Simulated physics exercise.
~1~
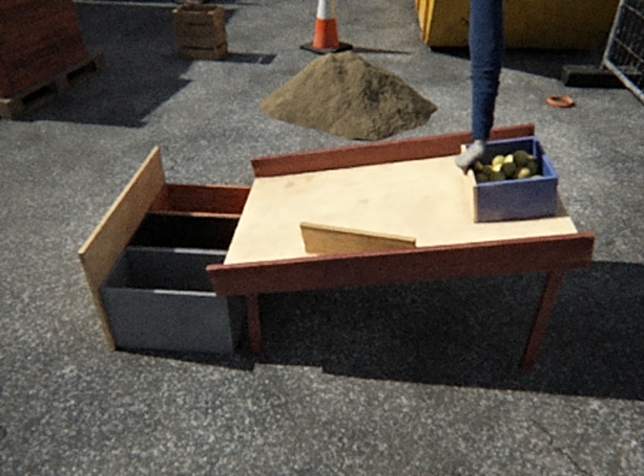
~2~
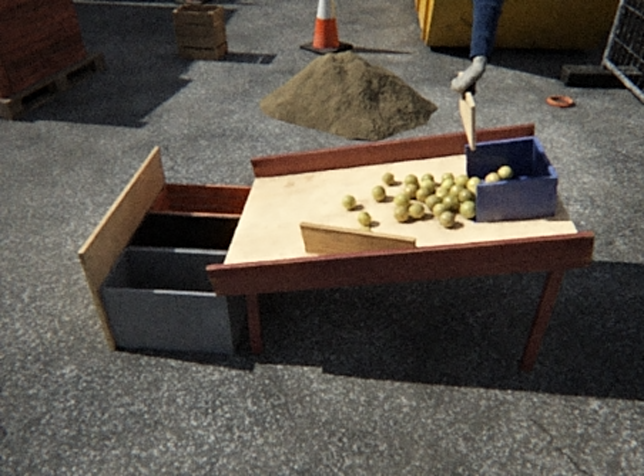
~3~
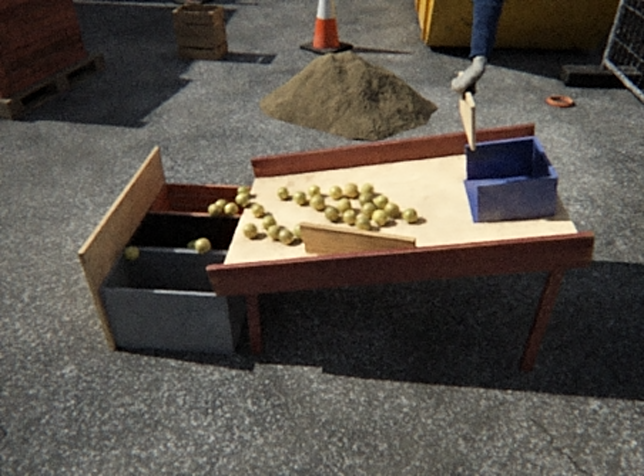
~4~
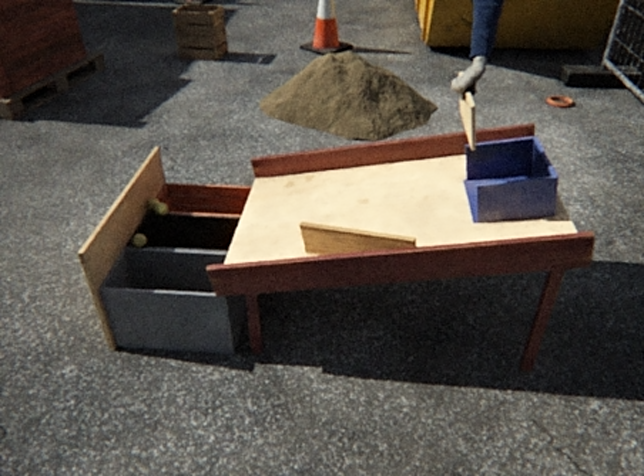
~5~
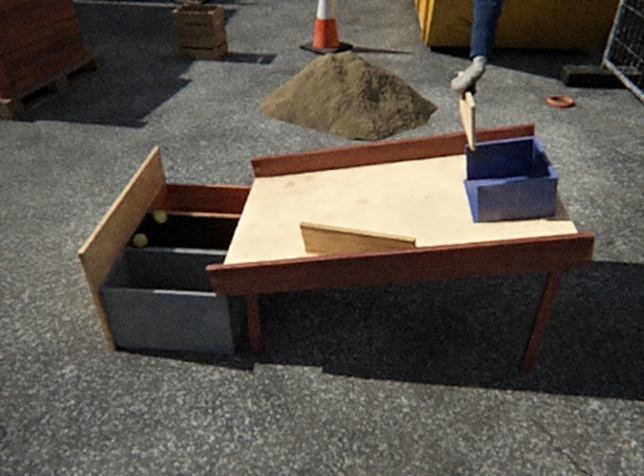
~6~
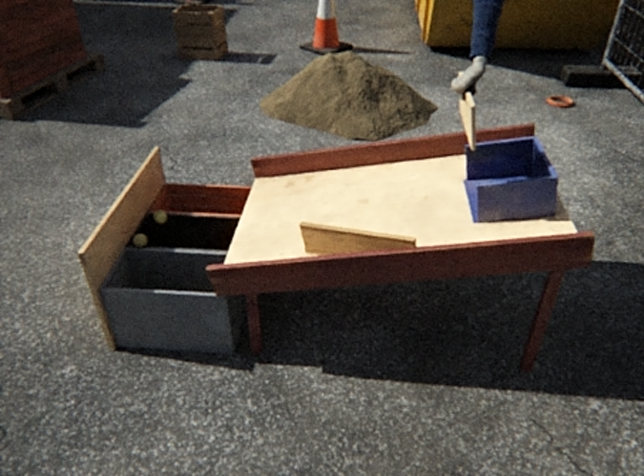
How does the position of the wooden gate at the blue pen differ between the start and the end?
At the start the gate is down at the left side of the blue pen, holding the apples in. By the end it is raised above the pen, held up in the gloved hand.
